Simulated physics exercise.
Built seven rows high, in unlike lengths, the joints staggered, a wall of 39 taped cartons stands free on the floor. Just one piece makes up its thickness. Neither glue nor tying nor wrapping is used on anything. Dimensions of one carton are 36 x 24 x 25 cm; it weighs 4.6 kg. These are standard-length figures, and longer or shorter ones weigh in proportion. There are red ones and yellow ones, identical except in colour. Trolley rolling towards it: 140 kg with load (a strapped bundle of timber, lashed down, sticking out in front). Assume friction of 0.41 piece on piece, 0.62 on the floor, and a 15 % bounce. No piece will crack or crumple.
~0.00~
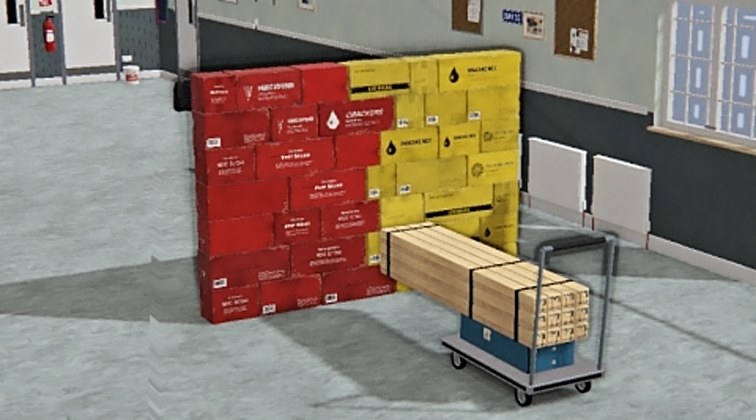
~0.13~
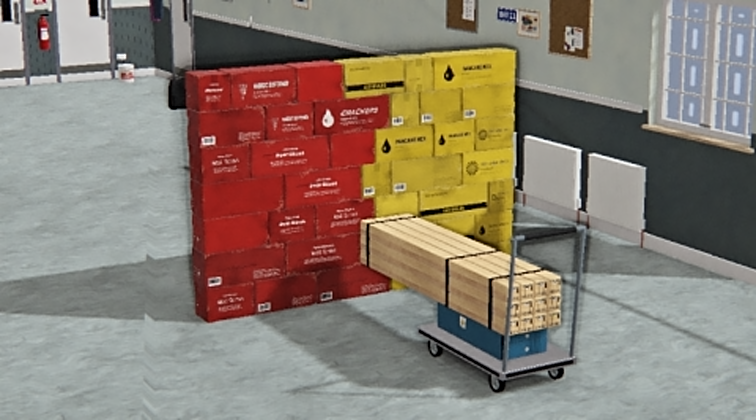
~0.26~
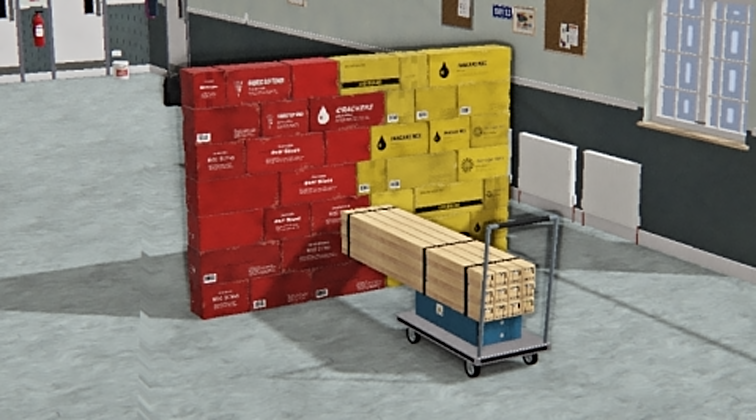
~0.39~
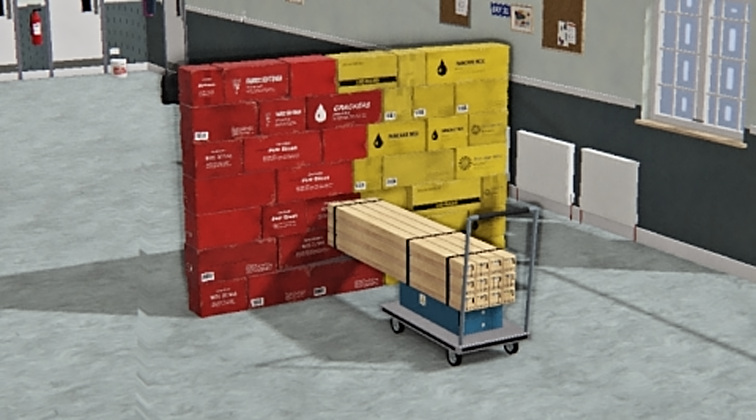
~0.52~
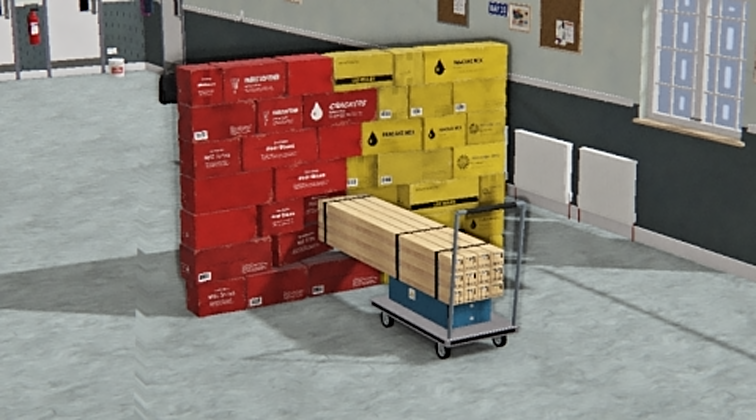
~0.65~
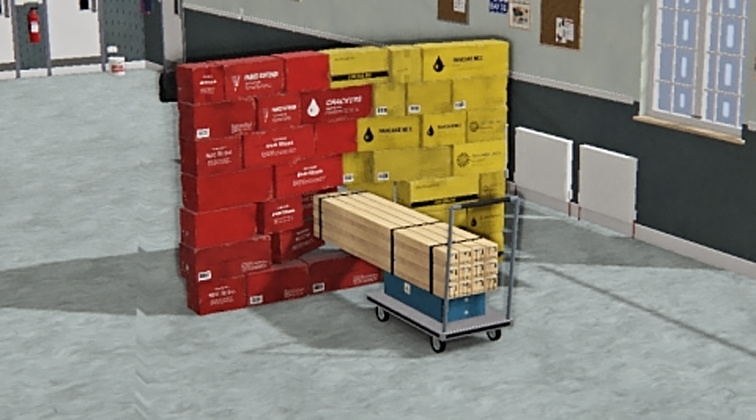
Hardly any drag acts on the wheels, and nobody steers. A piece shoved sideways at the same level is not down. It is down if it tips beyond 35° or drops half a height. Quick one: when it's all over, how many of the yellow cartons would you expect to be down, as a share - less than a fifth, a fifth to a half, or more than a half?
I'd say more than a half.
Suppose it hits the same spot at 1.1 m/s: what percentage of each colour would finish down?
Down at the end: Red 0 per cent, yellow 0 per cent.
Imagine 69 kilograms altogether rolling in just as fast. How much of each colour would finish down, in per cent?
The split would be red 0, then yellow 0 per cent.
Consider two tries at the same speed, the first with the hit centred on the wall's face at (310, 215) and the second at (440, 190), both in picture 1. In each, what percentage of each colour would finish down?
You'd get red at 80 followed by 20, and yellow at 10 followed by 70 percent.
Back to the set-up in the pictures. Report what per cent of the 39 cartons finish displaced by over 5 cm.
Fraction: 70 %.
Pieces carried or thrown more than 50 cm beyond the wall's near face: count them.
Estimate: Some 24.
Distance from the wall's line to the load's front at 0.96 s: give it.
Roughly 45 cm past it.
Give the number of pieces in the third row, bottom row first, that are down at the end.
Row tally: 3.
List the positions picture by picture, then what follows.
In the first picture (each place is the centre of the face we see best), load (384, 244) 54 cm short of the wall; top yellow carton (380, 81); top red carton (326, 85); all as stacked.
In the second picture, load (364, 235) 31 cm short of the wall; top yellow carton (375, 79).
In the third picture, load (345, 225) 9 cm short of the wall; top yellow carton (370, 76).
In the fourth picture, load (331, 217) 10 cm into the wall's line; top yellow carton (368, 74); 7 have shifted.
In the fifth picture, load (321, 213) 22 cm into the wall's line; top yellow carton (364, 72) moved 36 mm; top red carton (311, 77) moved 30 mm; 18 have shifted.
In the sixth picture, load (317, 209) 31 cm into the wall's line; top yellow carton (360, 69) moved 11 cm; top red carton (308, 74) moved 10 cm; 22 have shifted.
By 0.96 s, load 44 cm past the wall's line, still rolling; 1 of the 20 yellow cartons down (1 of 39 in all colours); top yellow carton tilted 6°; top red carton tilted 6°.
By 1.40 s, load 56 cm past the wall's line, still rolling; 4 of the 20 yellow cartons down (10 of 39 in all colours); top yellow carton tilted 27°, 17 cm lower; top red carton tilted 27°, 18 cm lower.
By 1.80 s, load 63 cm past the wall's line, still rolling; 4 of the 20 yellow cartons down (18 of 39 in all colours); top yellow carton tilted 61°, 1.00 m lower; top red carton tilted 60°, 1.00 m lower.
By 2.32 s, load 66 cm past the wall's line, still rolling; 12 of the 20 yellow cartons down (26 of 39 in all colours); top yellow carton on its side; top red carton on its side.
When it is over (3.7 s), load 65 cm past the wall's line, stopped; 12 of the 20 yellow cartons down (26 of 39 in all colours); top yellow carton on its side; top red carton on its side. That is 60 per cent. In pixels of the last frame, middles, top yellow carton near (195, 201), top red carton near (122, 211).
